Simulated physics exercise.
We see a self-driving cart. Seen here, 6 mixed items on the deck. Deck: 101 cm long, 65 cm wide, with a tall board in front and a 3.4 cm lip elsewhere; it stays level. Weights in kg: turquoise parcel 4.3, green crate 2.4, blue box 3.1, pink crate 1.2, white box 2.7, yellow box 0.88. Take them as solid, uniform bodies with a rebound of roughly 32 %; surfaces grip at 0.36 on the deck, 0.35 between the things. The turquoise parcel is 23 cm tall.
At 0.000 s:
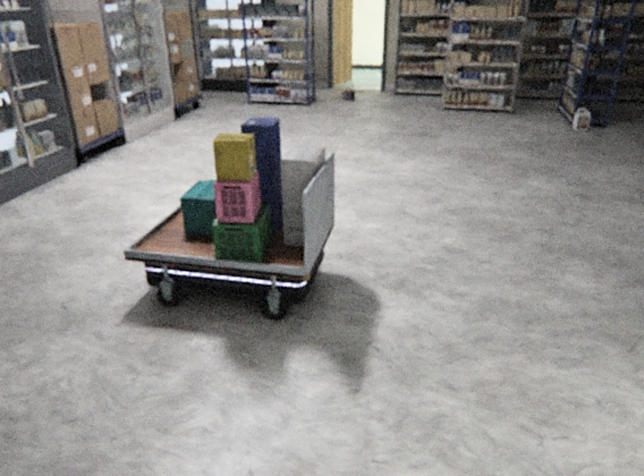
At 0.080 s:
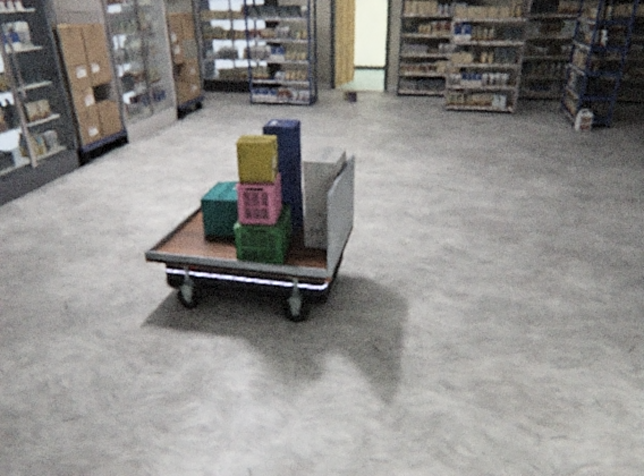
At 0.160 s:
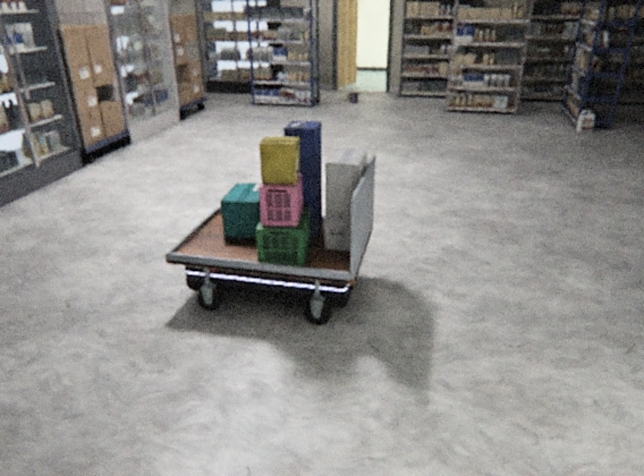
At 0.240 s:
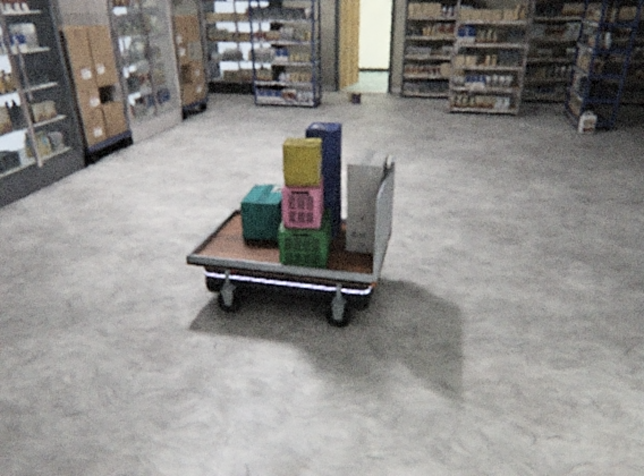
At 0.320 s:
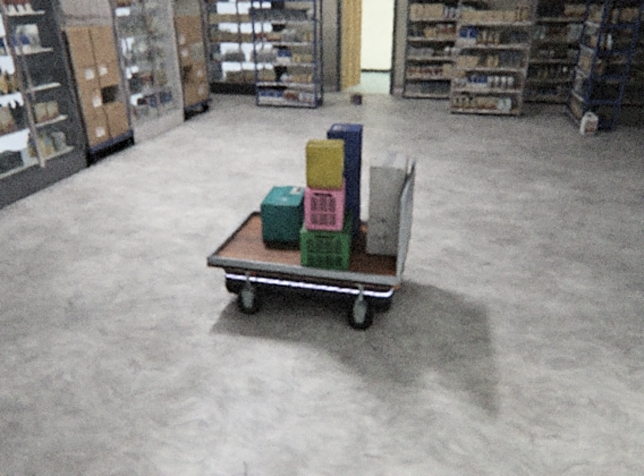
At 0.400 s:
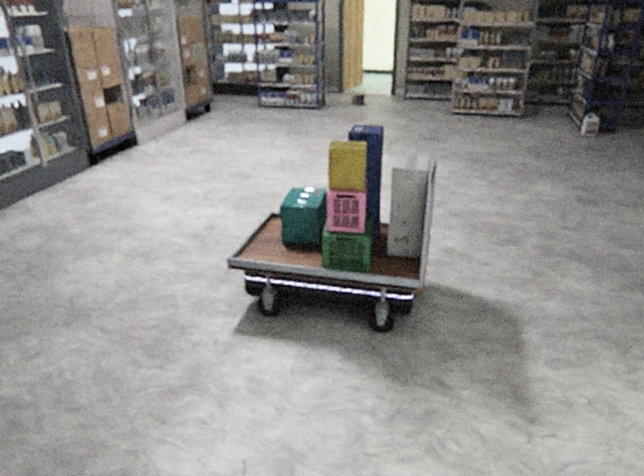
A flat cart with a tall board at its right end rolls steadily to the right across a grey floor in a room lined with shelves. It carries a yellow box stacked on pink and green crates, beside turquoise, blue and white boxes, and the load keeps its arrangement as the cart passes mid-room.
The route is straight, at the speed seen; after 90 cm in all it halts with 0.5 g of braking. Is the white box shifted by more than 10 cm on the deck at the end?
The white box stays put.
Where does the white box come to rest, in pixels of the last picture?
At about (512, 213).
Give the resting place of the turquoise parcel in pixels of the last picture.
Near (408, 224).
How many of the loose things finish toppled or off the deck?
0 of them.
After 0.80 s, cart has run 110 cm; blue box leaning 6°; yellow box slid 3 cm; pink crate slid 3 cm.
After 1.00 s, cart has run 113 cm, stopped; blue box leaning 8°; yellow box slid 12 cm; pink crate slid 9 cm.
After 2.10 s, cart has run 113 cm, stopped; yellow box slid 13 cm; pink crate slid 10 cm; turquoise parcel slid 9 cm.
At rest (3.7 s), not toppled but over 10 cm from the start, yellow box; the other 5 in place, give or take 10 cm. Seen from the same camera at the end, white box near (512, 213).
